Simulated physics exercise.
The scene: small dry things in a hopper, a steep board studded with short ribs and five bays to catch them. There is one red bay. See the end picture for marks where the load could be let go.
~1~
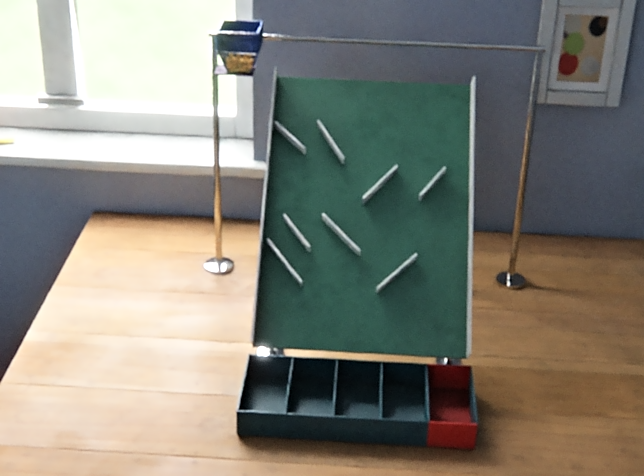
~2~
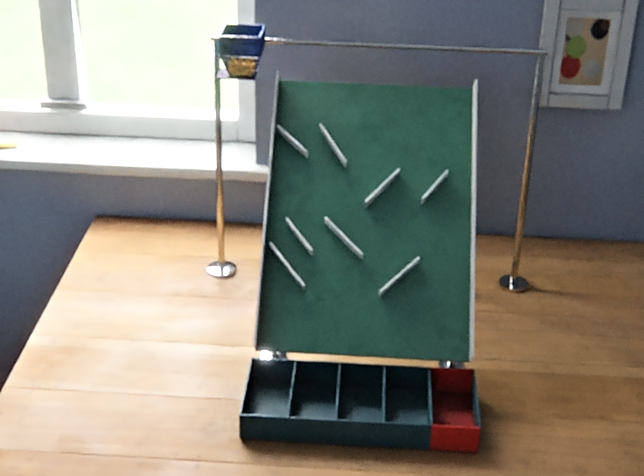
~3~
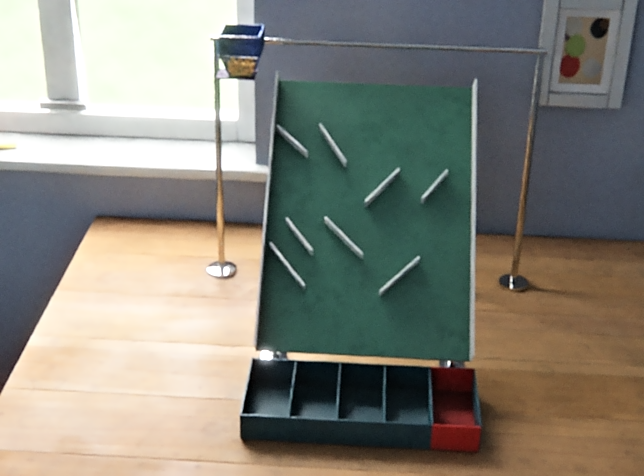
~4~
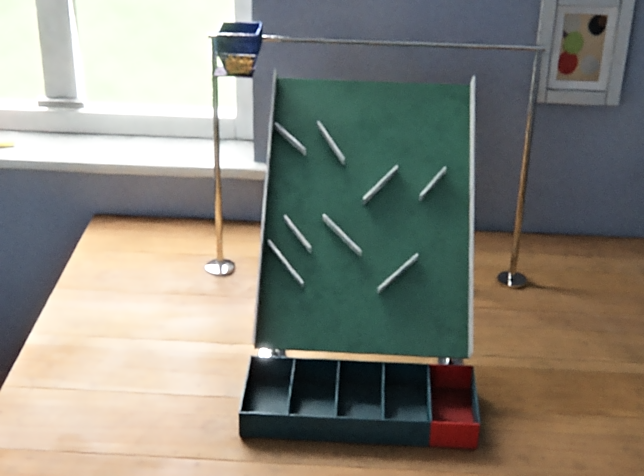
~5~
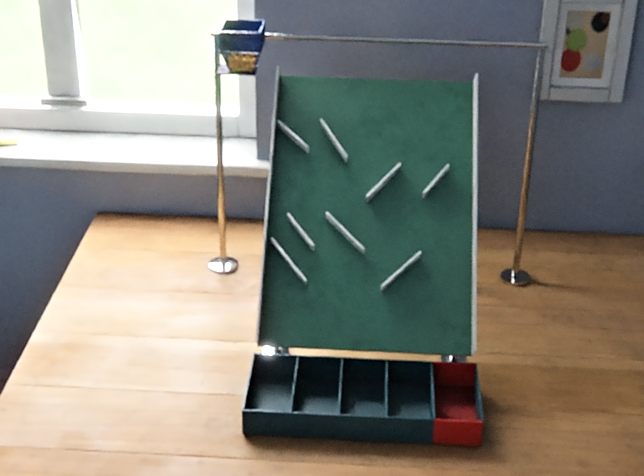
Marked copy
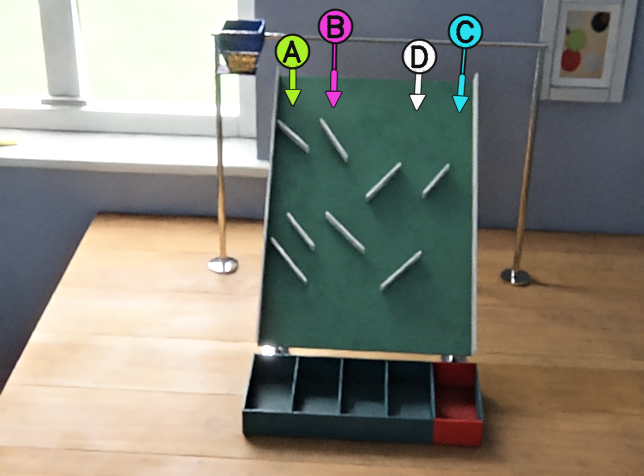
A steep green board studded with pale slanted ribs stands on a wooden table, seen from the front and slightly above, with a bright window behind at left and a small framed picture at right. Below it sits a dark tray of five bays, the rightmost red, while a blue hopper hangs at the upper left of a metal frame. Nothing in the scene moves; only the view shifts very slightly.
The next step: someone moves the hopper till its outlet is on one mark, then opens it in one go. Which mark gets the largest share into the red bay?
Mark C.
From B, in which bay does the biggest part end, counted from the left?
The third from the left.
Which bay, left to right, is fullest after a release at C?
It is the fifth one.
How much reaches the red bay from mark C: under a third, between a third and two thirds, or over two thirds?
Between a third and two thirds.
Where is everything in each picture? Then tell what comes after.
In the first picture, hopper (241, 61), dried chickpeas, door shut.
In the second picture, ribs (277, 125) to (307, 152), (320, 124) to (346, 161), (365, 202) to (400, 168).
In the third picture, ribs (423, 198) to (447, 170), (286, 218) to (312, 250), (325, 217) to (362, 254).
In the fourth picture, ribs (268, 240) to (303, 283), (379, 288) to (418, 254).
In the fifth picture, red bay (458, 431), number 5 of 5 from the left.
On the marked copy, mark A meets the board at (292, 99); mark B meets the board at (333, 101); mark C meets the board at (459, 106); mark D meets the board at (417, 104).
With A, not one piece in the red bay, almost all in other bays, about a tenth held on the board.
With B, not one piece in the red bay, almost all in other bays.
With C, roughly half in the red bay, roughly a quarter in other bays, roughly a quarter outside the box.
With D, not one piece in the red bay, almost all in other bays.
